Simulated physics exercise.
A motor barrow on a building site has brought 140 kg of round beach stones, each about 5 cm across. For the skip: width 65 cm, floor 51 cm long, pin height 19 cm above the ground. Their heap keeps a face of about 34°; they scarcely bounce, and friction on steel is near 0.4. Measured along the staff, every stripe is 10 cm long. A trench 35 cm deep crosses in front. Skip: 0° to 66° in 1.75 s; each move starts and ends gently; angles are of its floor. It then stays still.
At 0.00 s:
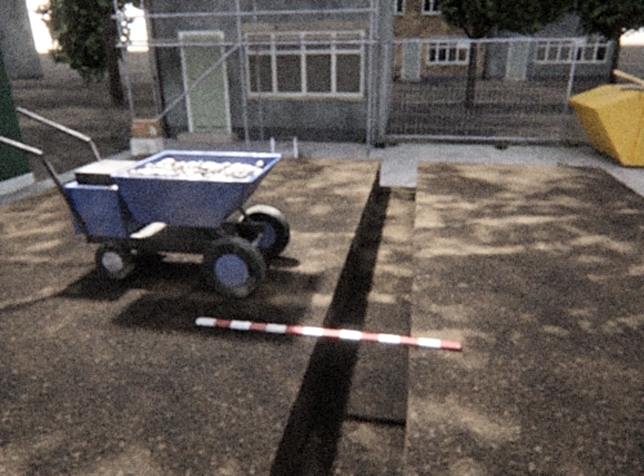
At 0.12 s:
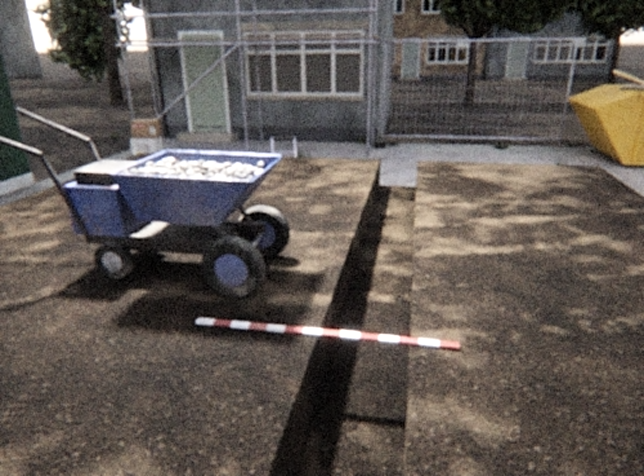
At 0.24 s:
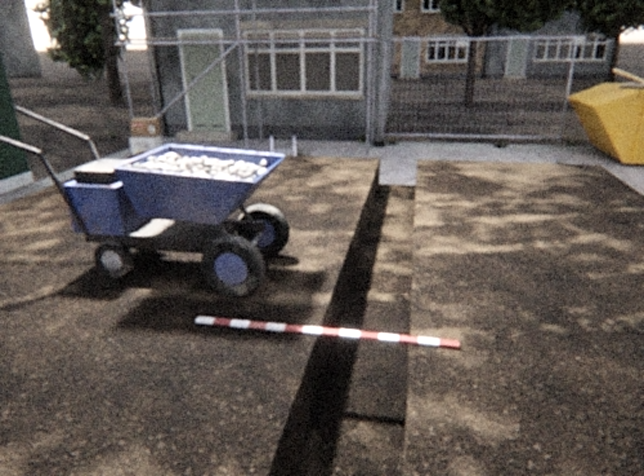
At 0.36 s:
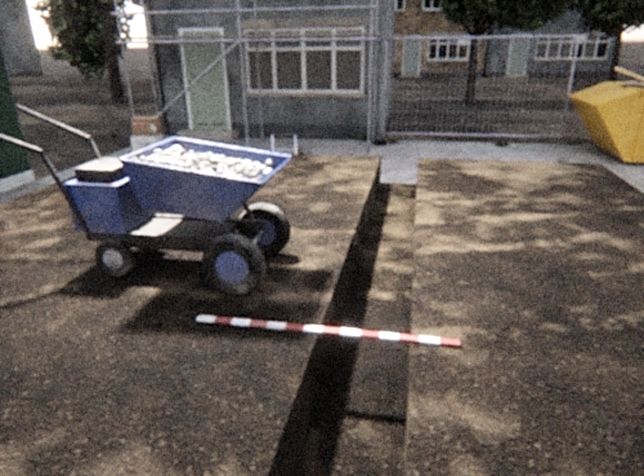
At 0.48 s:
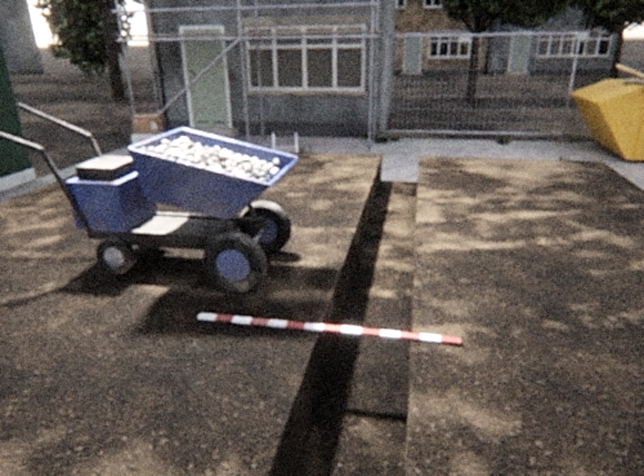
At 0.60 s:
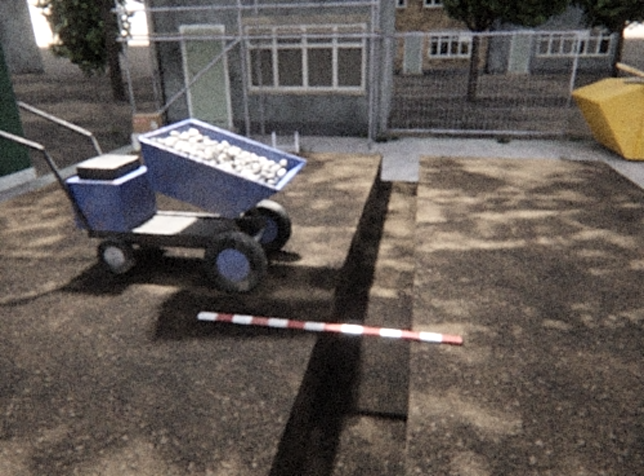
In the video, a blue motor barrow loaded with pale round stones stands left of a trench with a red-and-white staff lying across it, and its skip gradually tilts forward to the right, the rear rising.
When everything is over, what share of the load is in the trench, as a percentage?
Close to 100 in a hundred.
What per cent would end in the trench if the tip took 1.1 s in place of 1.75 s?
100 per cent.
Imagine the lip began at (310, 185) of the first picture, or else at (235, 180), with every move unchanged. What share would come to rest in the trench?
From the first place around 50 per cent, from the other around 100.
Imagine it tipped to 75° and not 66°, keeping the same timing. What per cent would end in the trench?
Some 100% would finish there.
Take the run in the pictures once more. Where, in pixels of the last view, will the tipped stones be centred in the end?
Their middle lands near (378, 316).
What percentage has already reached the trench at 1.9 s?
About 50 per cent by then.
After 1.3 s the floor is at 56°; 99 % in the skip, 1 % short of the trench, 1 % in the trench; the foremost stones are at (340, 231).
After 1.9 s the floor is at 66°; 48 % in the skip, 52 % in the trench; the foremost stones are at (410, 303).
After 2.2 s the floor is at 66°; 24 % in the skip, 76 % in the trench; the foremost stones are at (408, 331).
After 4.2 s the floor is at 66°; 0 % in the skip, 100 % in the trench; the foremost stones are at (410, 330).
